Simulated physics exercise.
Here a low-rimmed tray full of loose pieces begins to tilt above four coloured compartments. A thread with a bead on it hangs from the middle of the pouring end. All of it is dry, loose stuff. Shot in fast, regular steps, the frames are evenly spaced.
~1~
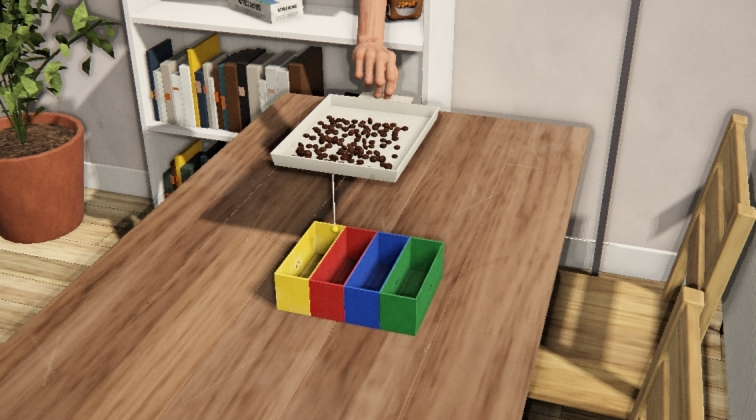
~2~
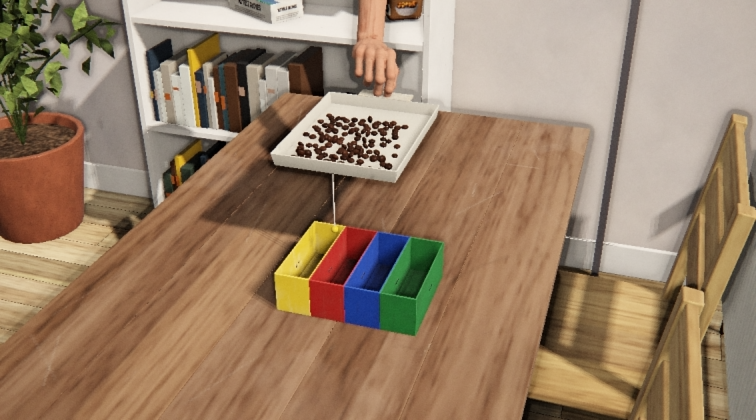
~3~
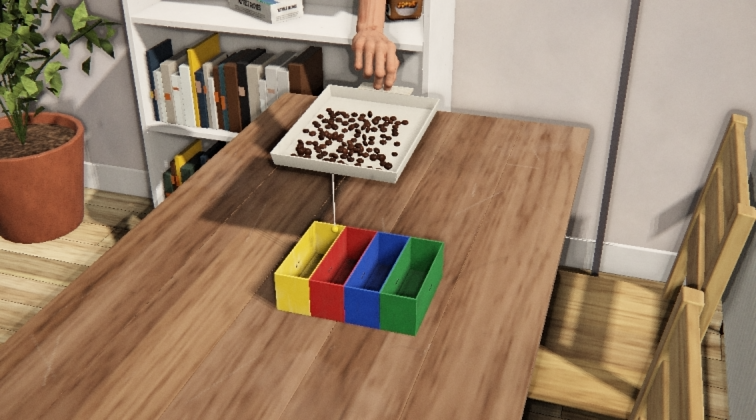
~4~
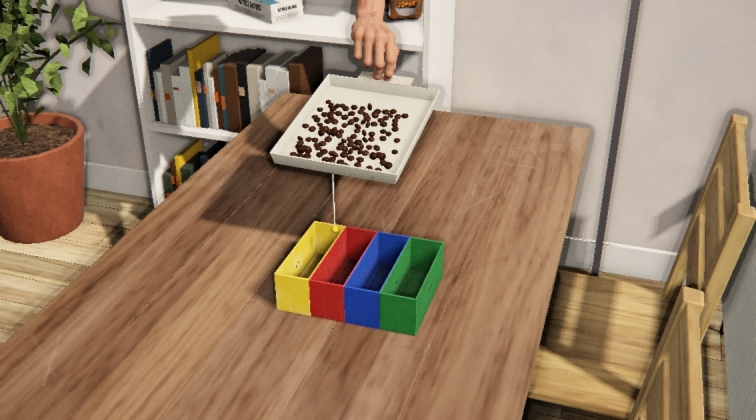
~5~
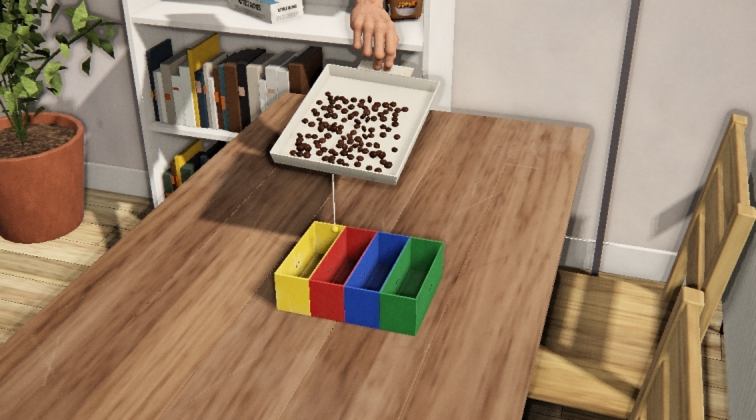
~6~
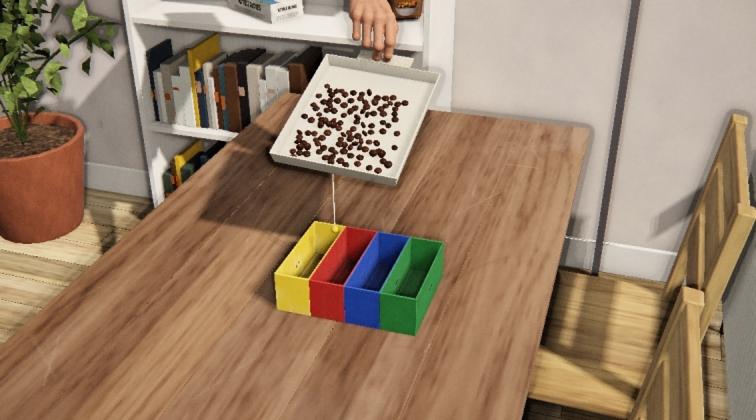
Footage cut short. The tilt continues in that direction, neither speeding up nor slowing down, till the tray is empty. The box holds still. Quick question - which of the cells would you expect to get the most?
I would expect the blue cell to get the most.
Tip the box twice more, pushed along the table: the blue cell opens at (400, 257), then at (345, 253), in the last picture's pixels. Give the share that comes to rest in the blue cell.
I'd say about 20 percent, followed by about 30 percent.
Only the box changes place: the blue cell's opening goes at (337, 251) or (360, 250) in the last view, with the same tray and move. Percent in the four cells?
You'd see around 80 per cent and then around 100 per cent.
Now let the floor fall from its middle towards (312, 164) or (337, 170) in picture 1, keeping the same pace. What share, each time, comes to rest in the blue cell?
First case around 0 per cent, second case 10 per cent.
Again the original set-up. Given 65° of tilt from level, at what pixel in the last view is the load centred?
Around (349, 163).
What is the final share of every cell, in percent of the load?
The yellow cell holds about 20 %, the red cell about 30 %, the blue cell about 40 % and the green cell about 10 %.
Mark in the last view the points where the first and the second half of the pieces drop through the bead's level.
Half one: (360, 250), half two: (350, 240).
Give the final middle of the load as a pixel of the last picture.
Centre at rest, last view: Approx. (354, 290).
Soon after the last picture, tray tipped steeply; nearly all on the tray; a small part falling or outside the box.
A little later, tray tipped past a quarter turn; about a quarter on the tray; about a quarter in the blue cell; a small part in the red cell; a small part in the yellow cell; a small part in the green cell; a small part falling or outside the box.
Later still, tray tipped past a quarter turn; about a third in the blue cell; about a quarter in the red cell; about a quarter in the yellow cell; a small part in the green cell; a small part falling or outside the box.
At rest, tray tipped past a quarter turn; about a third in the blue cell; about a quarter in the red cell; about a quarter in the yellow cell; a small part in the green cell; a small part outside the box.
